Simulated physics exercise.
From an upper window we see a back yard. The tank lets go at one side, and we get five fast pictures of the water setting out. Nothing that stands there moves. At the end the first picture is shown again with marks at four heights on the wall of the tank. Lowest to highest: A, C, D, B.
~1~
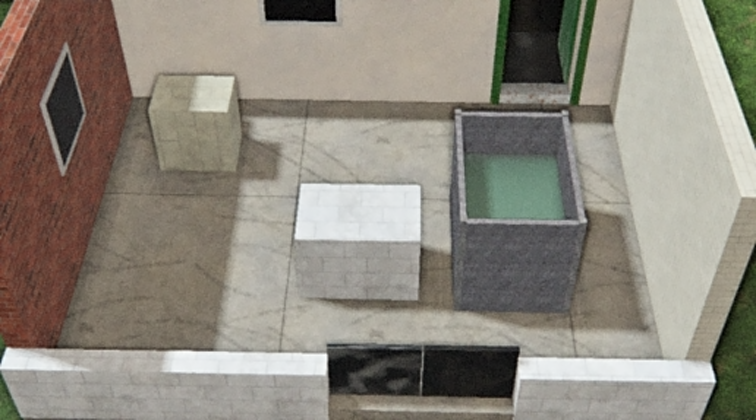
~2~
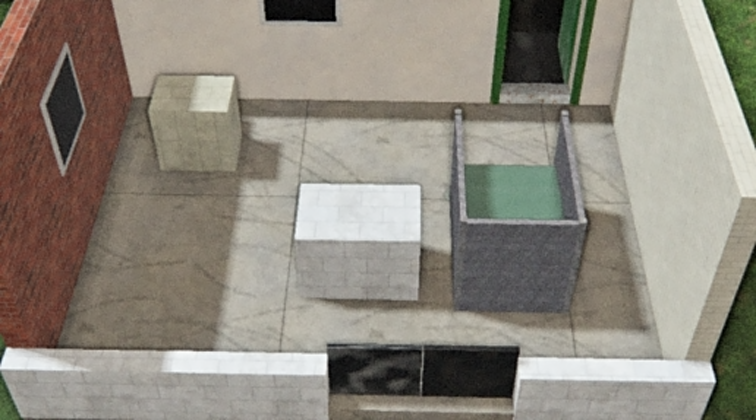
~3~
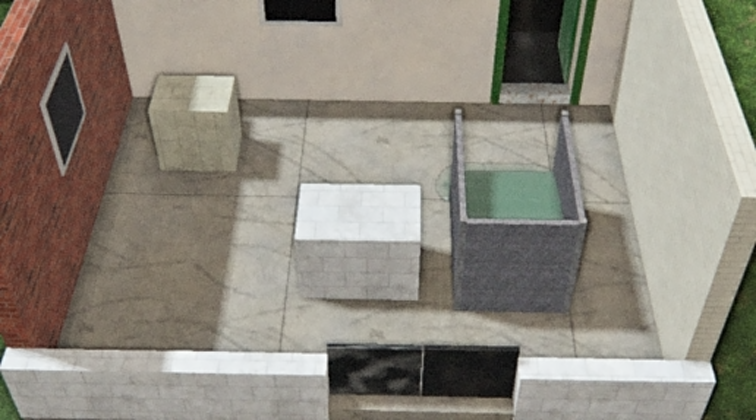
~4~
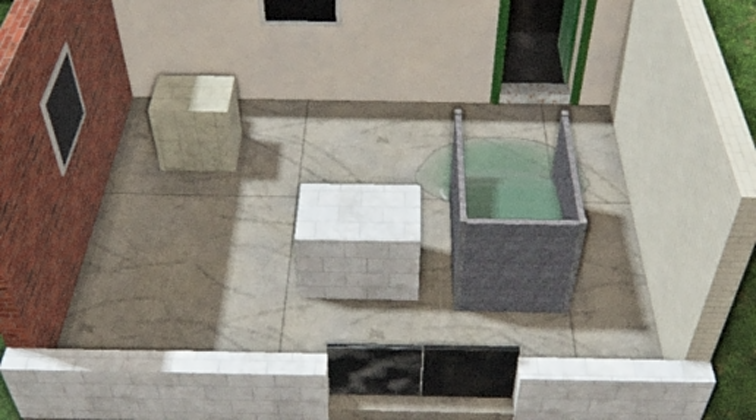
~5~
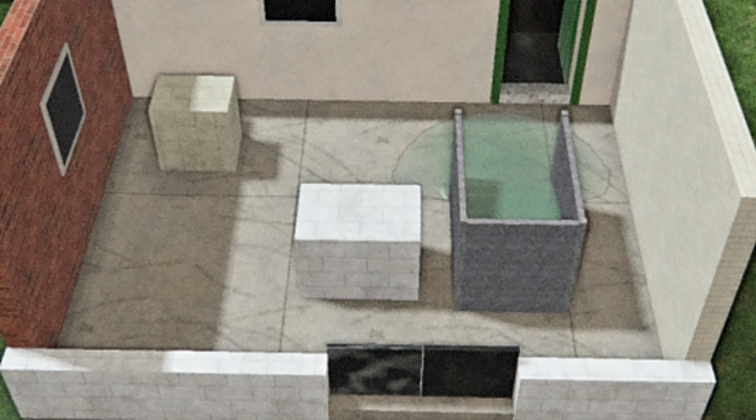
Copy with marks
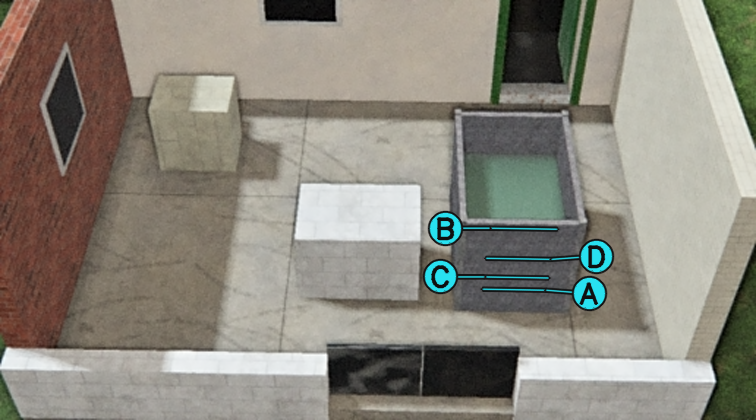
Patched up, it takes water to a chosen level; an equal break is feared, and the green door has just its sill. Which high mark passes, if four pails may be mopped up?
It is A.
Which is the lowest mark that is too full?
C it is.
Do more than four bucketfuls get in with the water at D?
Yes.
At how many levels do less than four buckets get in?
One of them.
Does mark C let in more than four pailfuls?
Yes, it does.
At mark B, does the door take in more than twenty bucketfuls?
Yes, it does.
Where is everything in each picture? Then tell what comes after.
Water in the tank at rest, its middle at (512, 202); foot of the green doorway at (534, 104); shut gate at (423, 353), in the first picture.
Water covers 1 % of the ground, its front hidden from here, in the second picture.
Water covers 3 % of the ground, its front hidden from here, in the third picture.
Water covers 7 % of the ground, its front hidden from here, in the fourth picture.
Water covers 12 % of the ground, its front hidden from here, in the fifth picture.
On the marked copy, A at (514, 289); B at (523, 228); C at (516, 277); D at (518, 258); from the bottom up A, C, D, B.
If A is chosen, a bucket or two gets in.
If B is chosen, dozens of bucketfuls pour in.
If C is chosen, about 7 bucketfuls get in.
If D is chosen, some 25 bucketfuls get in.
